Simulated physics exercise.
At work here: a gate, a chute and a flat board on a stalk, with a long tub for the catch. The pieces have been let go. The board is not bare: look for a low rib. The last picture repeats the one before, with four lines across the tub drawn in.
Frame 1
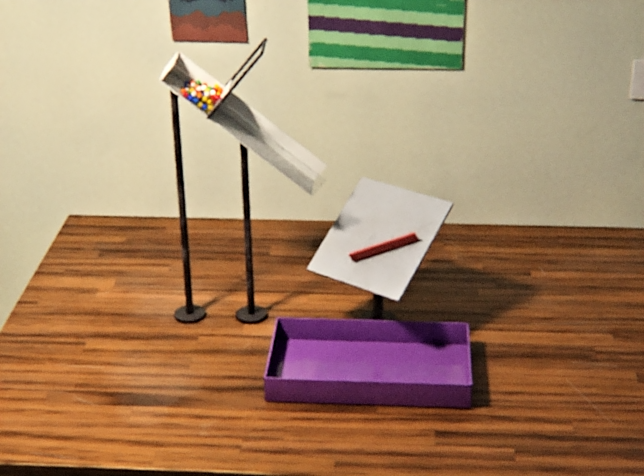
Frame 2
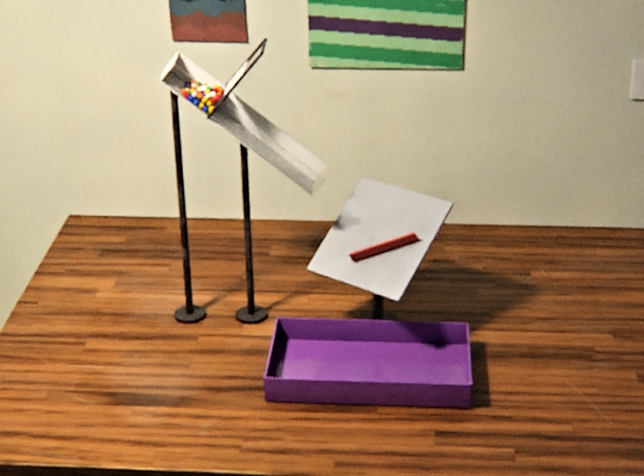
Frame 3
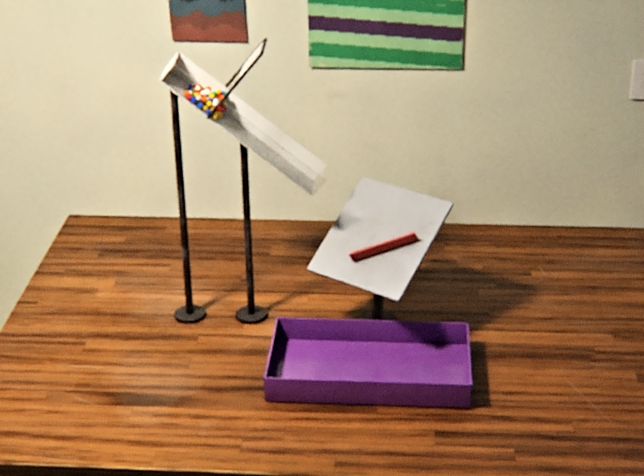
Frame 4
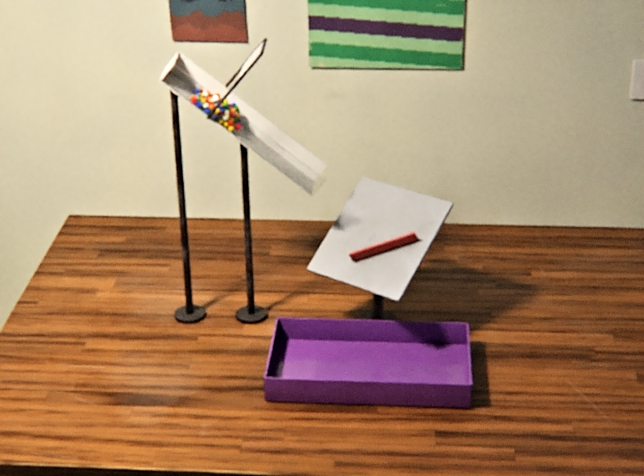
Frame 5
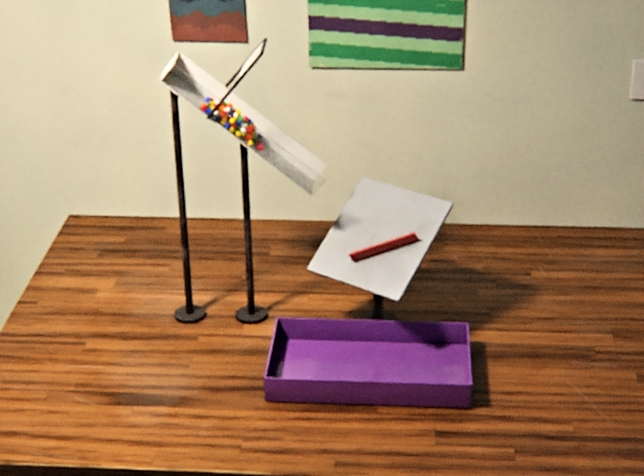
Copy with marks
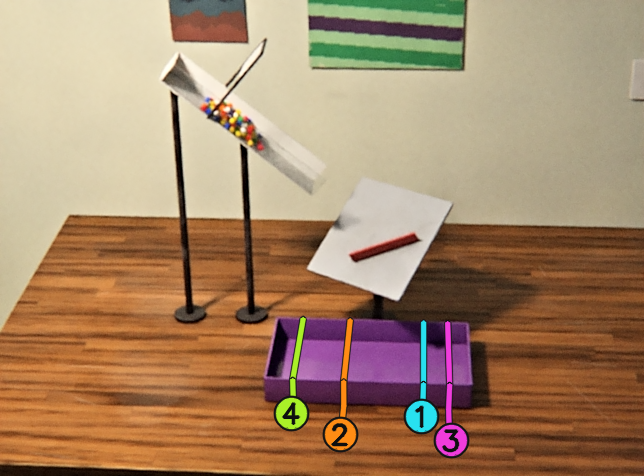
In this clip, a gate opens on a tilted chute held up by two stands, and small multicoloured beads slide down it to the right, spreading out above a slanted board with a red rib and an empty purple tub.
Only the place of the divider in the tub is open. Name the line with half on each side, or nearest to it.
Use line 4.
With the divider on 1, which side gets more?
More lands on the left.
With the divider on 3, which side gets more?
The left side.
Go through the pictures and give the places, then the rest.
The first frame shows load behind the gate at (206, 94), round plastic beads; lip of the chute at (313, 188), sloping fairly steeply.
The second frame shows middle of the board at (379, 236), tilted fairly steeply; middle of its low edge at (351, 284); of its high edge at (406, 189).
The third frame shows front corners of the tub at (265, 378) and (471, 384), empty; front of the load at (224, 110).
The fourth frame shows middle of the load at (218, 112); its front at (239, 126), about a quarter of the way to the lip; rib from (415, 233) to (349, 255).
The fifth frame shows middle of the load at (231, 115); its front at (261, 148), about half of the way to the lip.
On the marked copy, line 1 crosses the front rim at (423, 383); line 2 crosses the front rim at (343, 380); line 3 crosses the front rim at (449, 384); line 4 crosses the front rim at (292, 379).
With 1, of what is caught, all on the left of the divider, none on the right.
With 2, of what is caught, nearly all on the left of the divider, a small part on the right.
With 3, of what is caught, all on the left of the divider, none on the right.
With 4, of what is caught, about half on the left of the divider, about half on the right.
